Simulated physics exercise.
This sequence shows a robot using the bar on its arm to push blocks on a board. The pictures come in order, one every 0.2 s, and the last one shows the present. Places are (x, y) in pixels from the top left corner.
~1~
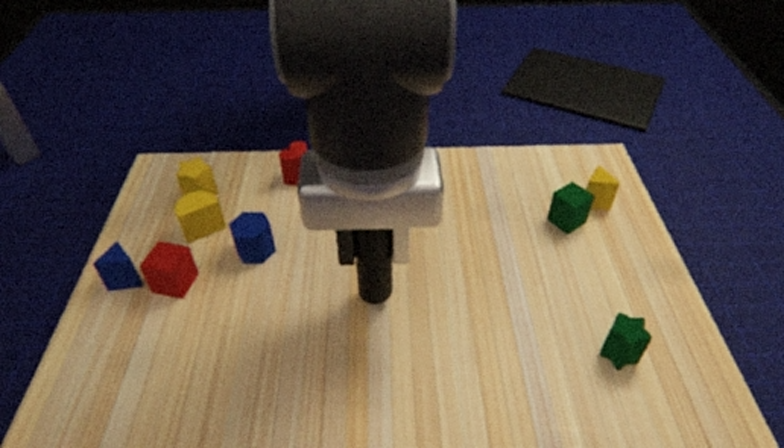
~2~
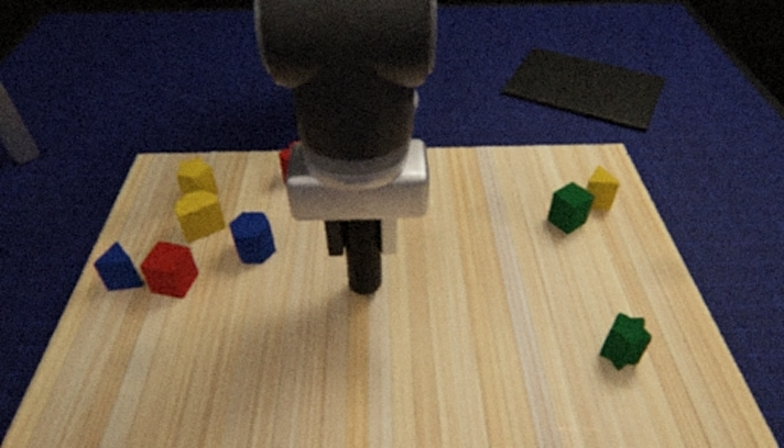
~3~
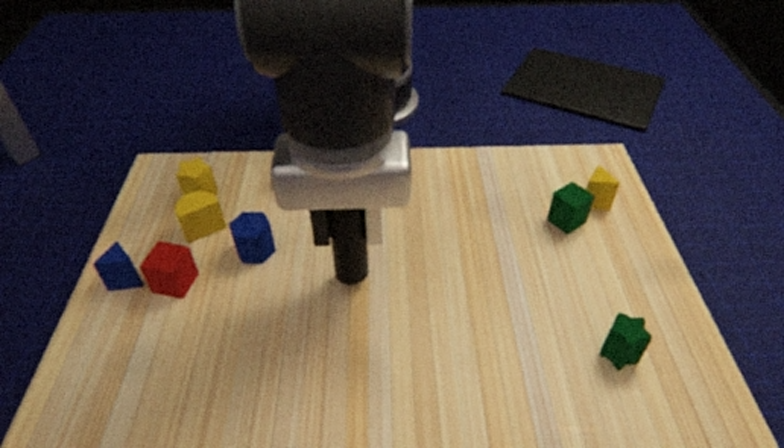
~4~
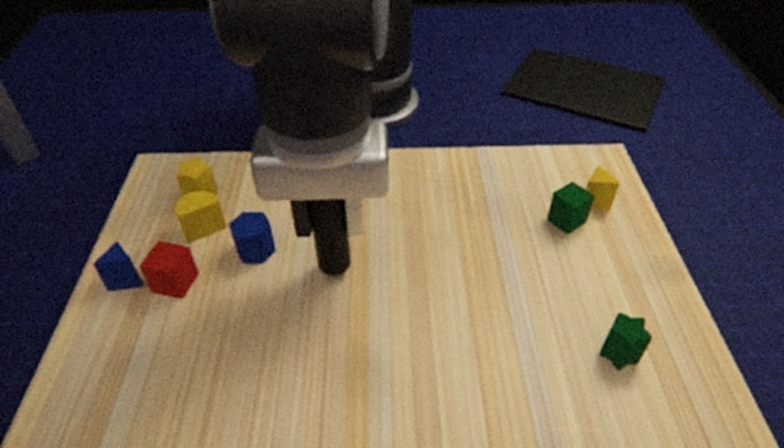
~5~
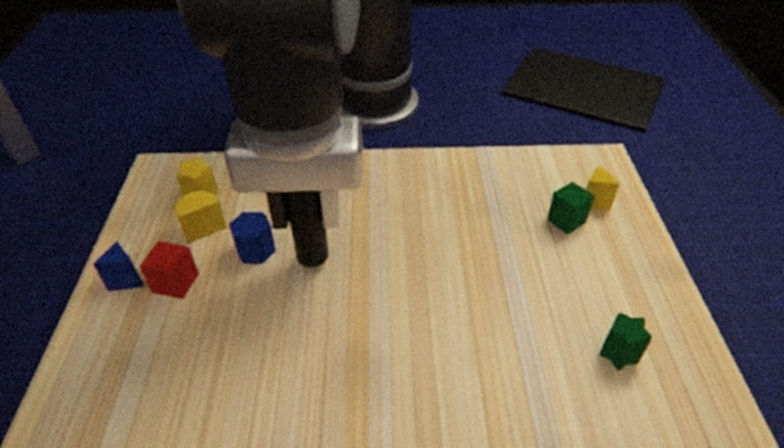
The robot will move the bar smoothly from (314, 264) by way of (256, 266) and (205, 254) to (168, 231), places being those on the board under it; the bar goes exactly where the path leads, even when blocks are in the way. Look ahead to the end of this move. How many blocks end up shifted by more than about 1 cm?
Once the path ends, two blocks will have shifted.
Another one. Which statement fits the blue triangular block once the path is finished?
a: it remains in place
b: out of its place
Choice a: It remains in place.
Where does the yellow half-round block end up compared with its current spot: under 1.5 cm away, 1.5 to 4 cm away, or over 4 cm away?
Offset: 1.5 to 4 cm.
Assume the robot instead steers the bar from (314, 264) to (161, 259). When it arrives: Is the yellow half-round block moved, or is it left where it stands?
Its place changes.
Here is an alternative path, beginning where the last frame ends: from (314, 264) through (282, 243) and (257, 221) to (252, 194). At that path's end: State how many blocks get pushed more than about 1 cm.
Answer: 1.
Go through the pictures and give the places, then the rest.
In the first frame, tip of the bar at (375, 291), middles of tops, blue triangular block at (113, 255), red square block at (165, 256), yellow half-round block at (195, 202), blue six-sided block at (249, 224).
In the second frame, bar at (365, 282), nothing pushed.
In the third frame, bar at (352, 272), nothing pushed.
In the fourth frame, bar at (334, 263), nothing pushed.
In the fifth frame, bar at (313, 256), blue triangular block at (113, 255), red square block at (165, 256), yellow half-round block at (195, 202), blue six-sided block at (249, 224).
On the path given first. One third of the way, bar at (252, 258); blue six-sided block at (234, 218), turned 35° clockwise.
Two thirds of the way, bar at (201, 246); yellow half-round block at (194, 198), turned 25° anticlockwise; blue six-sided block at (222, 206), turned 75° clockwise.
At the end, bar at (165, 223); blue triangular block unmoved; red square block unmoved; yellow half-round block at (187, 189), turned 55° clockwise; blue six-sided block at (222, 206), turned 75° clockwise.
